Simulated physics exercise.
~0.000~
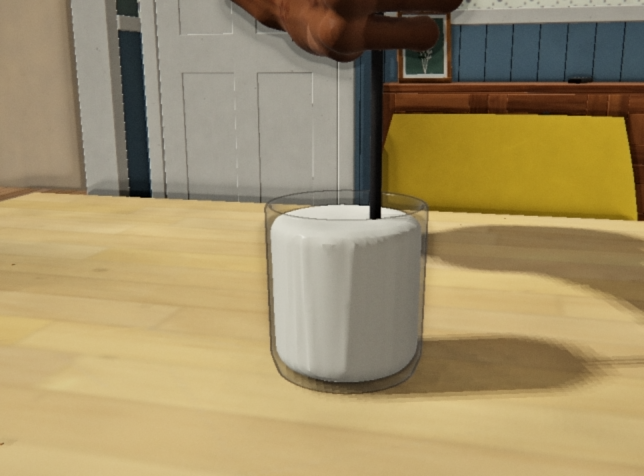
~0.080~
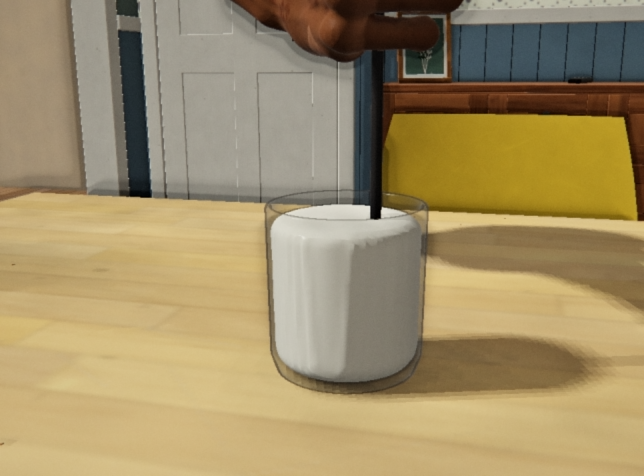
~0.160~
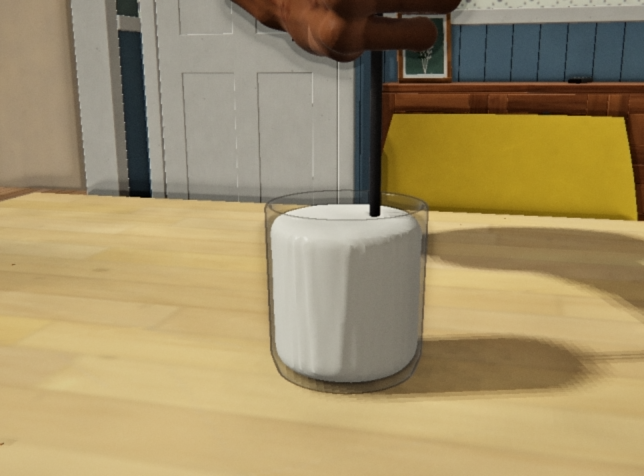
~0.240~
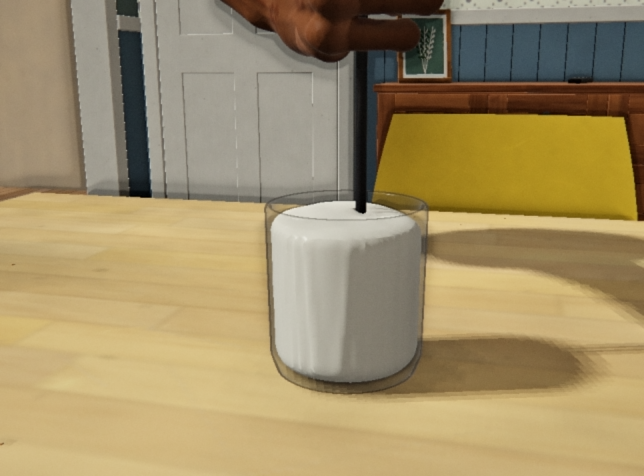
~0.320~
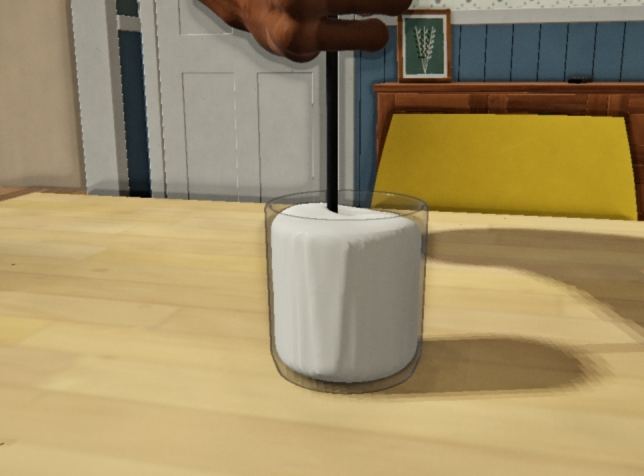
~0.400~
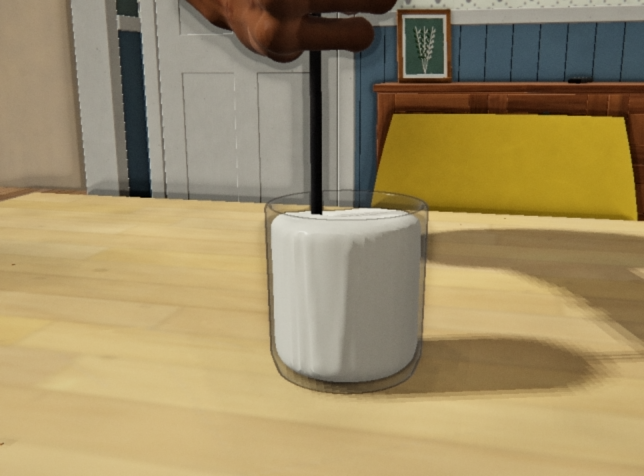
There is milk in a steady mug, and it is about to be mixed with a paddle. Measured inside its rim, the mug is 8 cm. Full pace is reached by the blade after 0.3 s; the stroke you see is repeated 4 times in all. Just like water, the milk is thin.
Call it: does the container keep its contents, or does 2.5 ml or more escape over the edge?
It keeps its contents.
After 0.85 s 0 ml is over the rim.
After 1.30 s 0 ml is over the rim.
After 1.76 s 0 ml is over the rim.
After 2.21 s 0 ml is over the rim.
In the end 0 ml is over the rim.
